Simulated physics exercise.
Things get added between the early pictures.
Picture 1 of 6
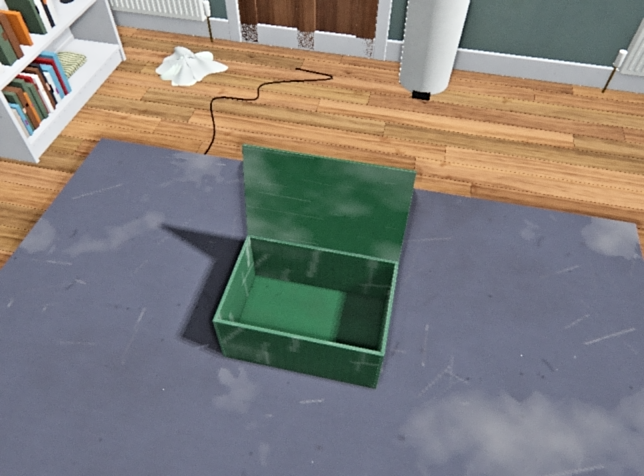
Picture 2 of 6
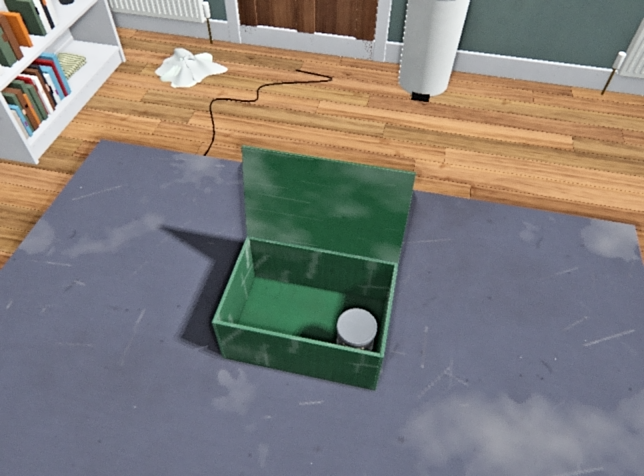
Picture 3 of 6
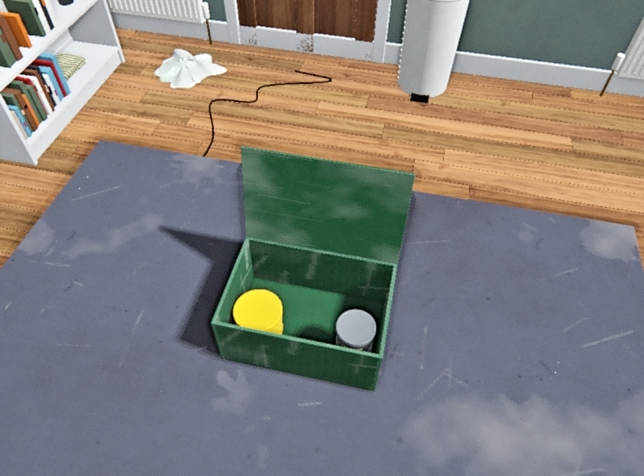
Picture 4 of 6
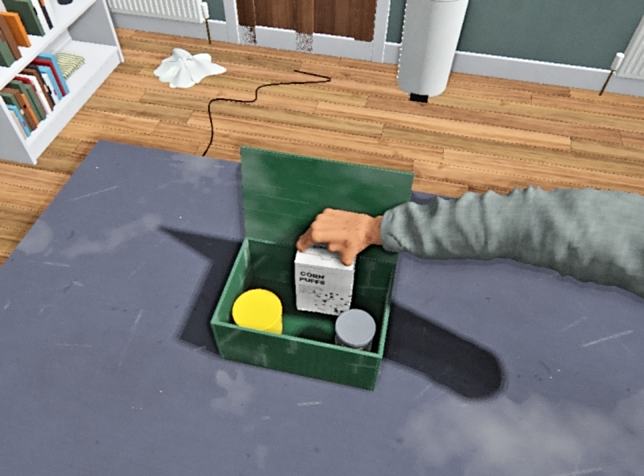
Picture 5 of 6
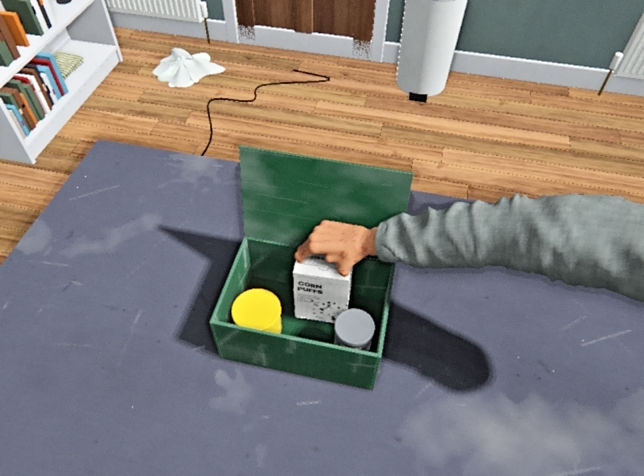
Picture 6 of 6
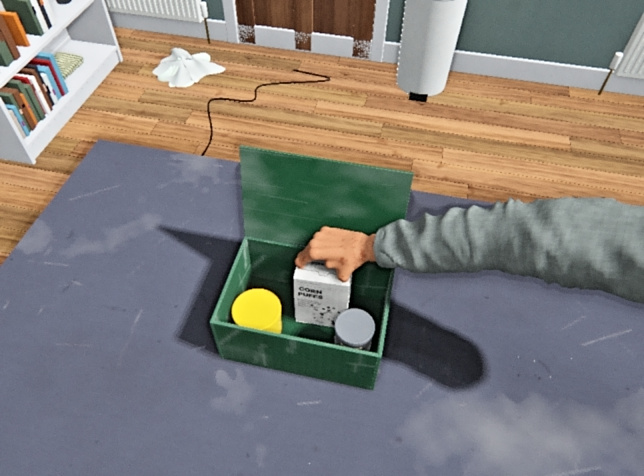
A hand lowering a white packet into an open green box, after a grey-topped container and a yellow tub appear inside.
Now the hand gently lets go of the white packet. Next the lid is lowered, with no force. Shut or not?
The lid does not fit.
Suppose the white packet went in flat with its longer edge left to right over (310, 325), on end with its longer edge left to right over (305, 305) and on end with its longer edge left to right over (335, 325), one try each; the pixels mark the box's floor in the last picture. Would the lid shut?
Well, the first try leaves the lid lying shut, the second leaves it standing open, and the third leaves it lying shut.
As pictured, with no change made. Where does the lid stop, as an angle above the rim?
Angle: About 30°.
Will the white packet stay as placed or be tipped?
Well, the white packet stays just as set.
Then, 1.10 s after the last picture, lid starting down.
Then, 1.50 s after the last picture, lid 66° above the rim.
Then, 1.70 s after the last picture, lid 46° above the rim.
Then, 2.90 s after the last picture, lid 31° above the rim.
At rest, lid 28° above the rim; all 3 in place. Seen from the same camera at the end, white packet near (322, 299).
